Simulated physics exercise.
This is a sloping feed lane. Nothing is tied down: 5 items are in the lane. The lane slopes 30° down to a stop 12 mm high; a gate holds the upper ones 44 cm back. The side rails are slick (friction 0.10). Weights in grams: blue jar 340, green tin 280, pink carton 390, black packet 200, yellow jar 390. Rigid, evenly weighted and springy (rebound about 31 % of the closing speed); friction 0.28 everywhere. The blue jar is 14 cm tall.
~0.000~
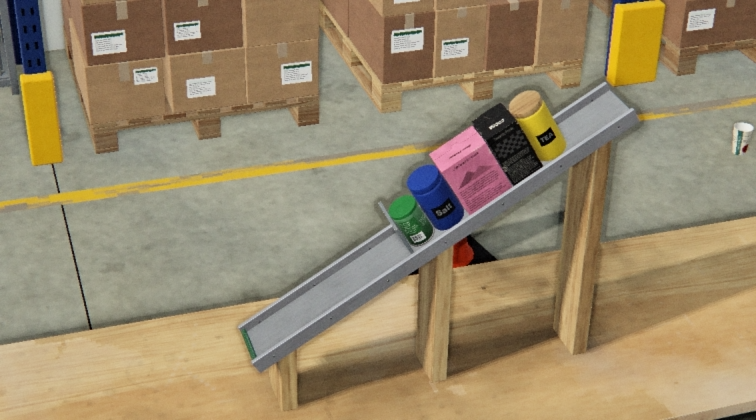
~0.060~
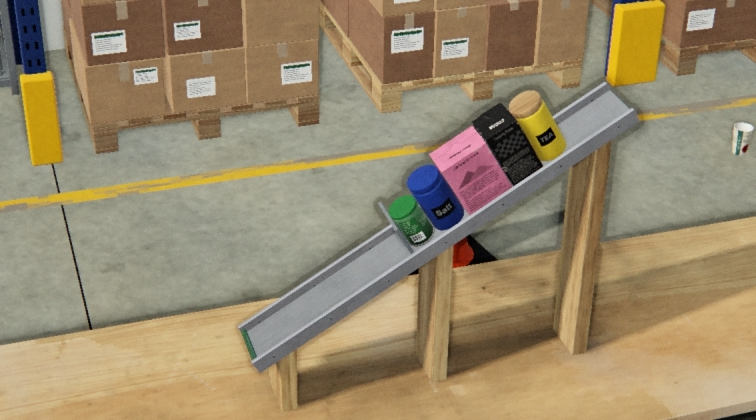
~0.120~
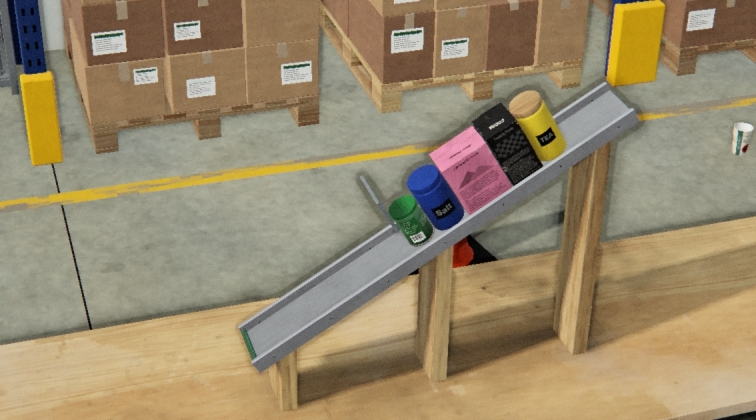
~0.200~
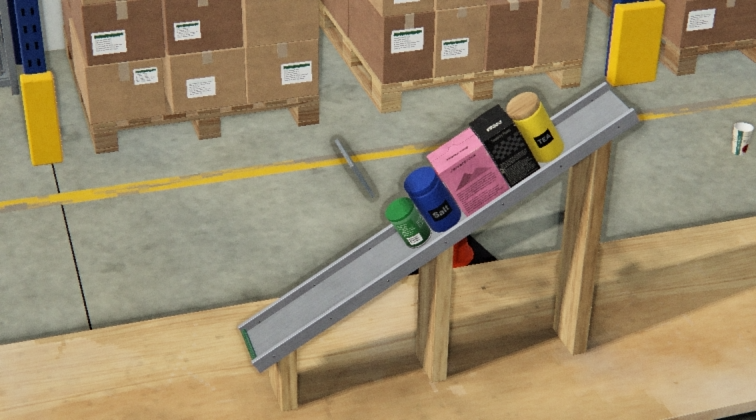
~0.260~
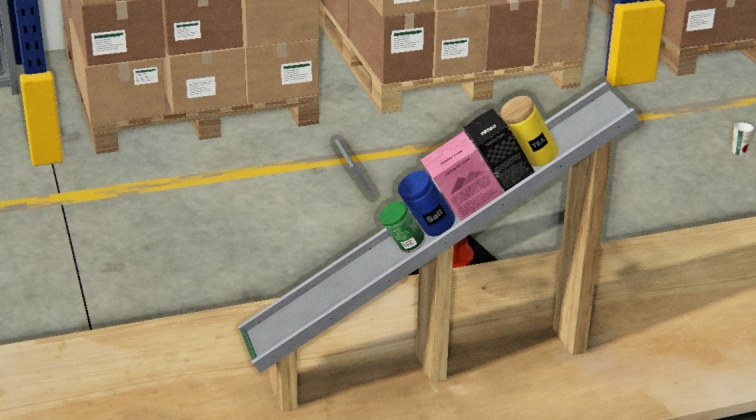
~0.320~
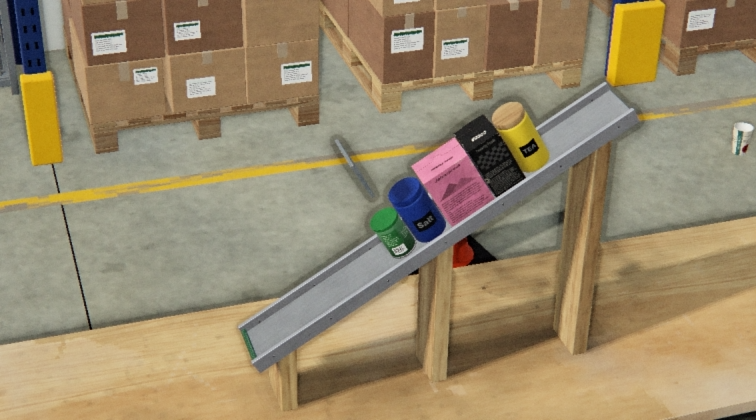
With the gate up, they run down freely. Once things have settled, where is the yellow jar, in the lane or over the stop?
The yellow jar stops in the lane.
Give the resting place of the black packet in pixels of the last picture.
Near (345, 252).
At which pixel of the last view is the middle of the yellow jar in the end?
Around (378, 234).
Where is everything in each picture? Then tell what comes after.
Gate shut; yellow jar (538, 126); blue jar (436, 198), in the first frame.
Gate shut; pink carton (471, 171); black packet (508, 145), in the second frame.
Blue jar (436, 198); green tin (412, 221), in the third frame.
Leader 43 cm from the stop; pink carton (468, 173); black packet (505, 147), in the fourth frame.
Leader 41 cm from the stop; blue jar (427, 204); green tin (403, 227), in the fifth frame.
Leader 39 cm from the stop; yellow jar (521, 137); pink carton (453, 183), in the sixth frame.
After 0.42 s, leader 32 cm from the stop; yellow jar near (499, 152).
After 0.62 s, leader 12 cm from the stop; yellow jar near (427, 200).
After 0.72 s, yellow jar near (379, 231).
After 0.82 s, yellow jar 14° off its base near (379, 218); blue jar 23° off its base; pink carton 23° off its base.
In the end (1.6 s), all 5 in the lane. In the last view, yellow jar near (378, 234).
